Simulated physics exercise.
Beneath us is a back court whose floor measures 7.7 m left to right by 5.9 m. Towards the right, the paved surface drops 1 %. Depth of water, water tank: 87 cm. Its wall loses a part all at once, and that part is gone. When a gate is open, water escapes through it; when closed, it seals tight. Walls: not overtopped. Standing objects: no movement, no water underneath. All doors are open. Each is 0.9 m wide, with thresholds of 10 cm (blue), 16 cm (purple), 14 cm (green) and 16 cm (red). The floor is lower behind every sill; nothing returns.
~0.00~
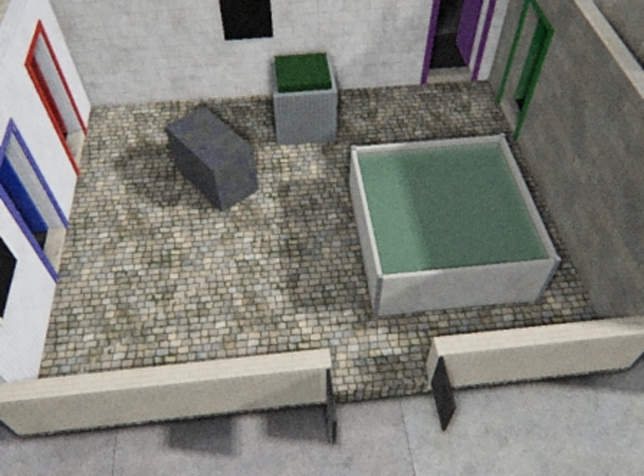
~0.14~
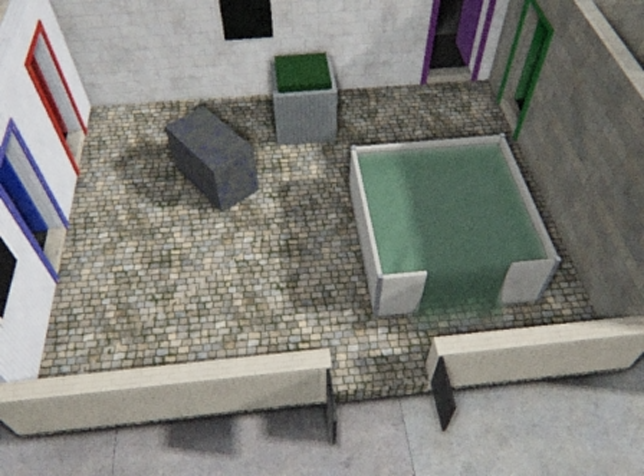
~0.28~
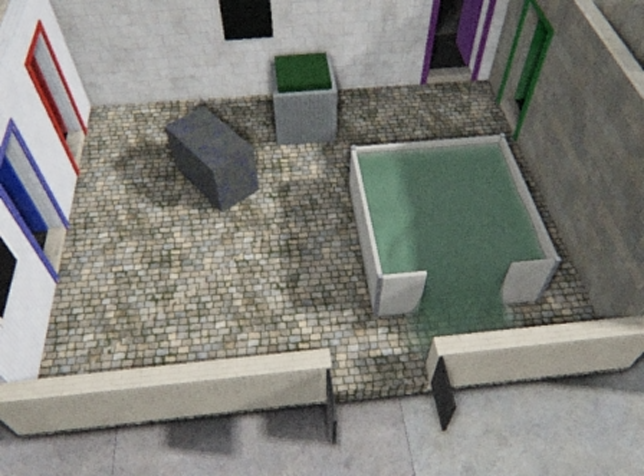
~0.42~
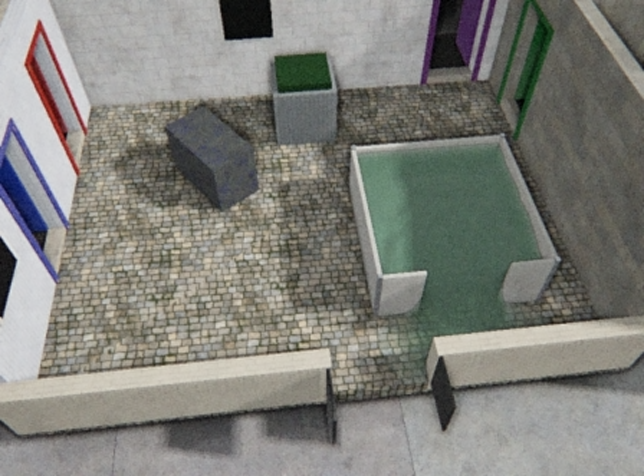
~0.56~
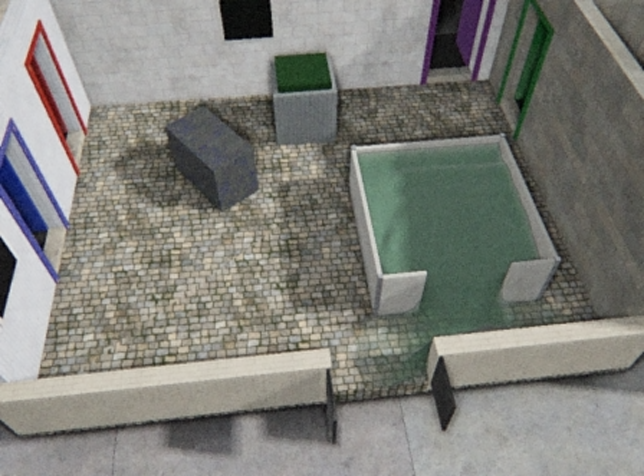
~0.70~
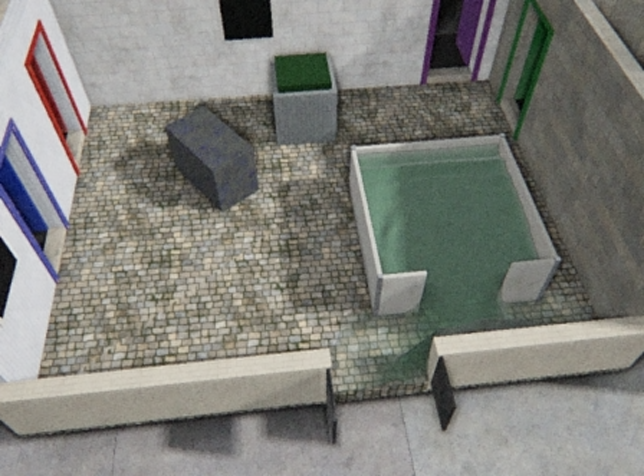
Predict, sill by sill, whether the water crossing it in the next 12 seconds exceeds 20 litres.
In the end at the blue door the limit will not be outstripped; at the purple door the limit will be outstripped; at the green door the limit will not be outstripped; at the red door the limit will not be outstripped.
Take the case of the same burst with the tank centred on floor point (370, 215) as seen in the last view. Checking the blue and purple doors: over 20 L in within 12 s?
Blue gets no more than that, purple gets no more than that.
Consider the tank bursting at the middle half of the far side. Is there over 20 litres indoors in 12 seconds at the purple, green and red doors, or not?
Compared with the limit, purple is higher, green is higher and red is lower.
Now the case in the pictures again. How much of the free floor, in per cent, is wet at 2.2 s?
Wet share: Near 35 percent.
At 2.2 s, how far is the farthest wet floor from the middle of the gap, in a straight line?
I'd say close to 5.4 m.
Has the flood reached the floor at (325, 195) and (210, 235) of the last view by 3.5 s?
Untouched, soaked.
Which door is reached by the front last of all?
The final one is the red door.
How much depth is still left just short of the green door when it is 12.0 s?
Close to 13.0 cm of depth.
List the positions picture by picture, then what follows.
In the first picture, still water, 87 cm deep, in the water tank at (446, 203).
In the second picture, the front is at (416, 321), 0.7 m from the gap at (460, 294); 0.3 m2 of floor is under water; 87 cm left at the back of the water tank.
In the third picture, the front is at a hidden place, 0.9 m from the gap at (460, 295); 1.1 m2 of floor is under water; 87 cm left at the back of the water tank.
In the fourth picture, water pours out at (460, 295) and has run 1.4 m, to a hidden place; typically 21 cm deep outside, 87 cm at the water tank's back.
In the fifth picture, water pours out at (460, 295) and has run 1.8 m, to a hidden place; typically 15 cm deep outside, 83 cm at the water tank's back.
In the sixth picture, the front is at a hidden place, 2.1 m from the gap at (460, 294); 2.7 m2 of floor is under water; 75 cm left at the back of the water tank.
After 1.4 s water covers 15 % of the floor and is deepest (70 cm) near (474, 359); blue door not reached, purple door not reached, green door not reached, red door not reached.
After 2.2 s water covers 35 % of the floor and is deepest (62 cm) near (603, 346); blue door not reached, purple door not reached, green door 3 cm at the sill, 0 L in, red door not reached.
After 3.5 s water covers 55 % of the floor and is deepest (44 cm) near (484, 84); blue door 13 cm at the sill, 2 L in, purple door 29 cm at the sill, 35 L in, green door 14 cm at the sill, 0 L in, red door not reached.
After 7.0 s water covers 90 % of the floor and is deepest (24 cm) near (603, 346); blue door 7 cm at the sill, 6 L in, purple door 21 cm at the sill, 205 L in, green door 9 cm at the sill, 1 L in, red door 3 cm at the sill, 0 L in.
After 12.0 s water covers 100 % of the floor and is deepest (16 cm) near (487, 90); blue door 8 cm at the sill, 6 L in, purple door 14 cm at the sill, 222 L in, green door 13 cm at the sill, 6 L in, red door 8 cm at the sill, 0 L in.
